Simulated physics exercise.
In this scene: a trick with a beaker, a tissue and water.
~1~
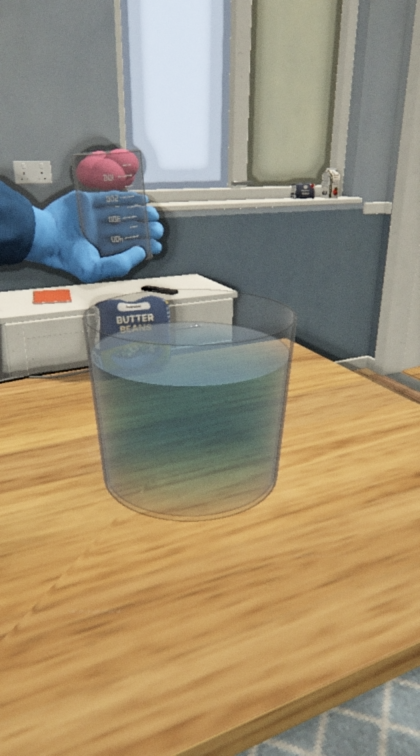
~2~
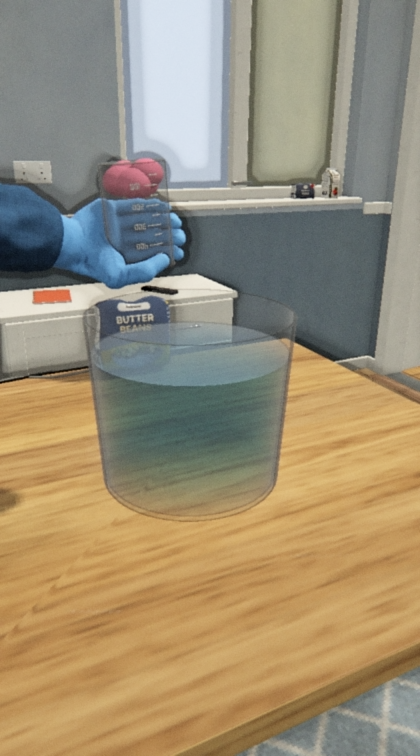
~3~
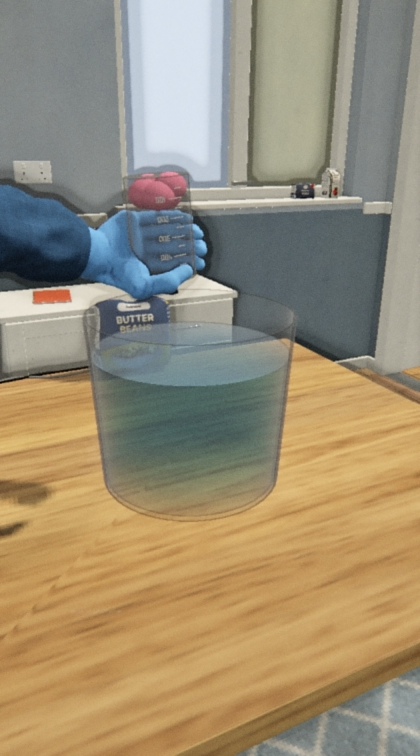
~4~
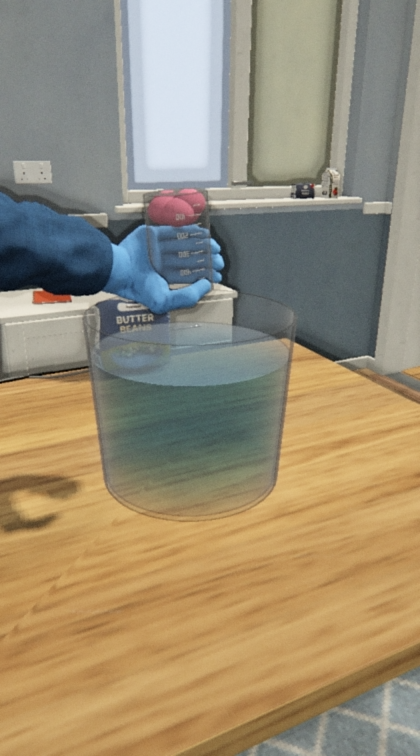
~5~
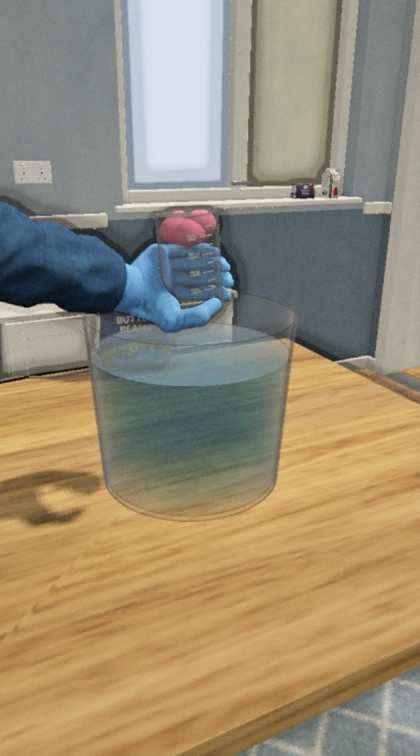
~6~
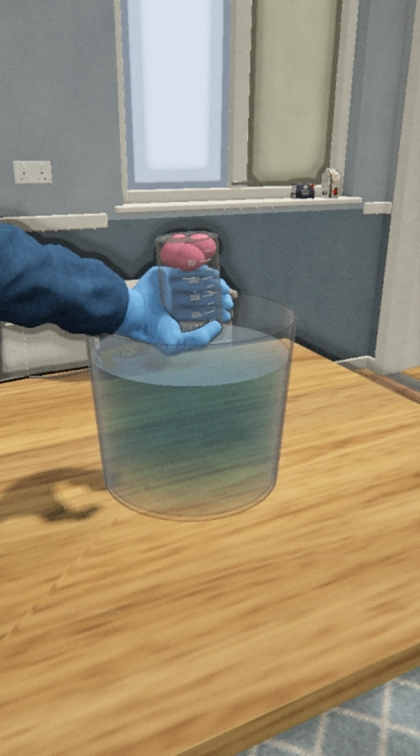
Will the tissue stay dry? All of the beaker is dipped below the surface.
Yes.
Shortly, the beaker enters the water.
Then, air is trapped inside and holds the level down.
At the finish, the beaker is under, still full of air, and the tissue is dry.
